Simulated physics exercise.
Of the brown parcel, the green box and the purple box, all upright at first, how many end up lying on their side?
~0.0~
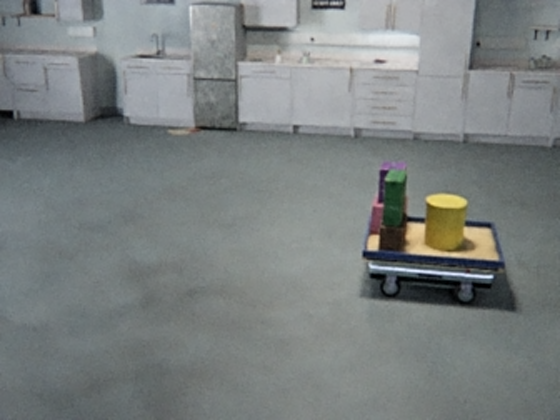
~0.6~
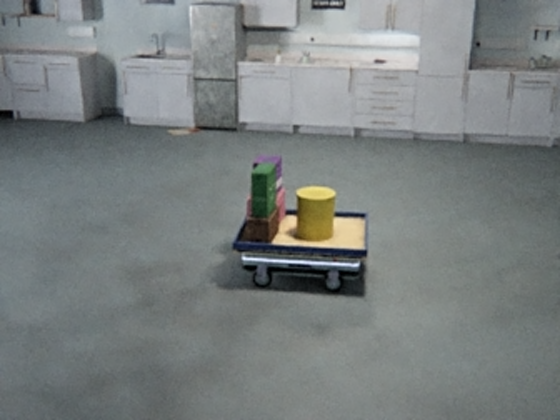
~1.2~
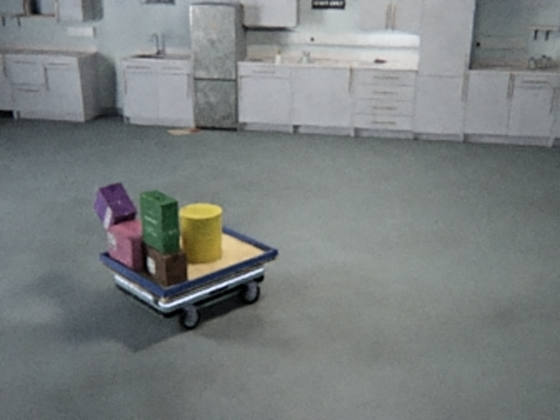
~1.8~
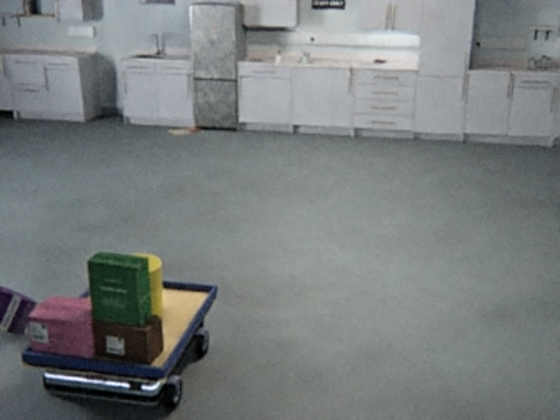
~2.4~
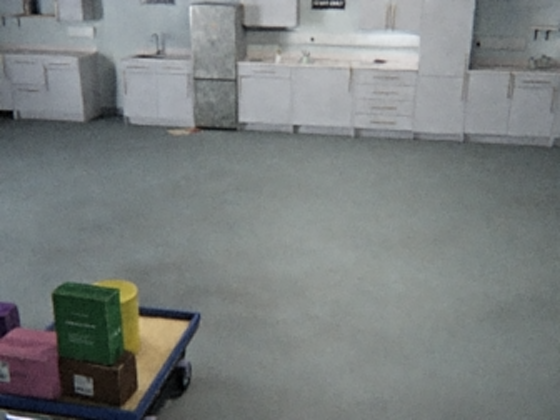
Only one of them does. The purple box tips over and comes off the cart, while the green box and brown parcel stay upright on it.
